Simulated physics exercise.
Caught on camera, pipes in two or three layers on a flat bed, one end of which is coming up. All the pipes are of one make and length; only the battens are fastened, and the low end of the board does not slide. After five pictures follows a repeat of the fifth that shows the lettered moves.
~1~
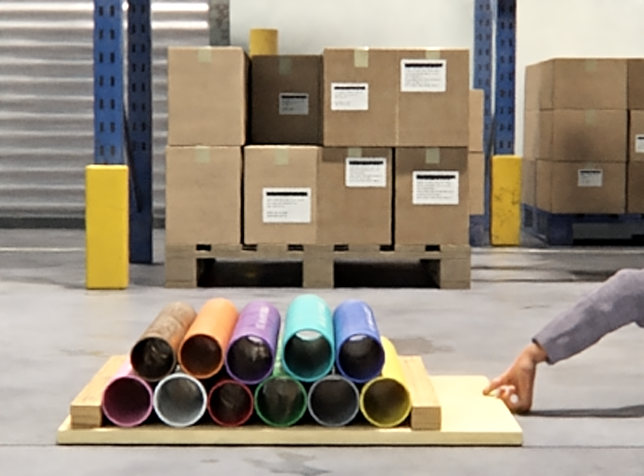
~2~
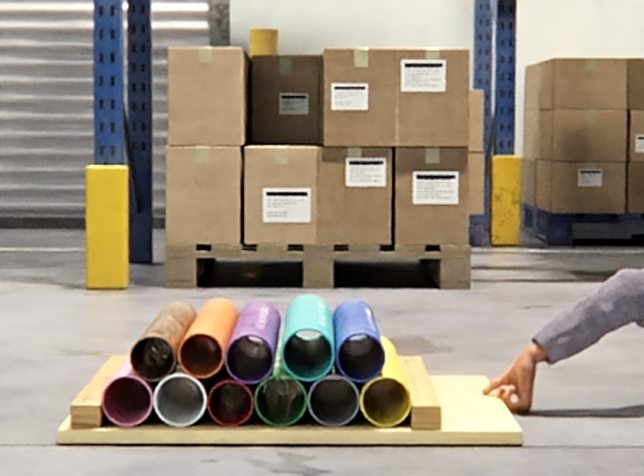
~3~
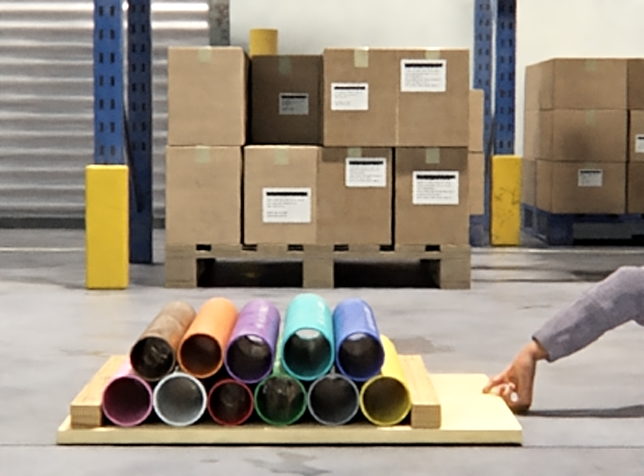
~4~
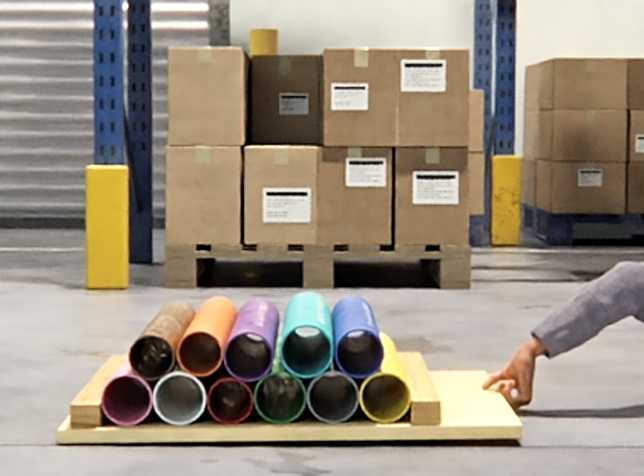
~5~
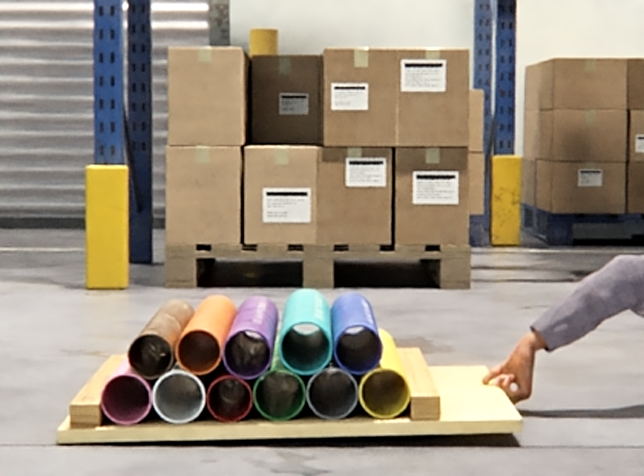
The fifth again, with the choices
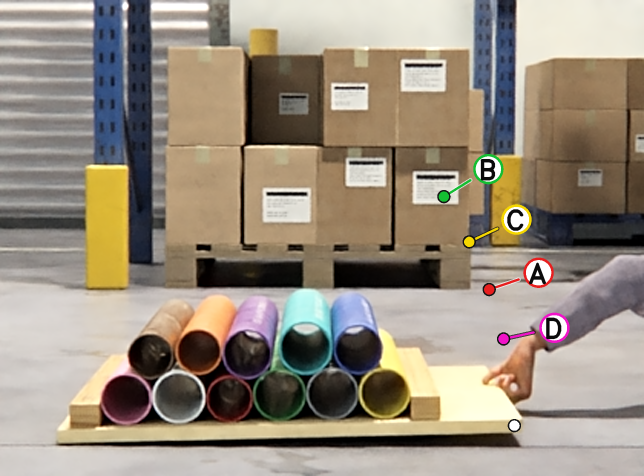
To begin with, colourful pipes lie stacked in two rows between wooden battens on a flat board, while a hand at the right touches the board's end. The hand then lifts that right end slightly off the floor, and the board tilts a little, with the pipes keeping their places in the stack.
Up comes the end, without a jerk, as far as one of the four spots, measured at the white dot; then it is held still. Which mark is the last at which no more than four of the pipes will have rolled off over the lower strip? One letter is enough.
Mark C is as high as it can go.
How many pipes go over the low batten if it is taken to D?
With D, none.
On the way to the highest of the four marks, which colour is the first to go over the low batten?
First is the brown one.
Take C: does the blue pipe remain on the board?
Yes.
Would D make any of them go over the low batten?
No, at D.
On the marked copy, A at (490, 289); B at (444, 196); C at (469, 242); D at (504, 339); the white dot at (514, 426).
Following C. Soon after the start, board at 16°.
Later, board at 26°.
In the end, board at 26°, none over the low batten.
As for the rest, A none over the low batten; B five over the low batten; D none over the low batten.
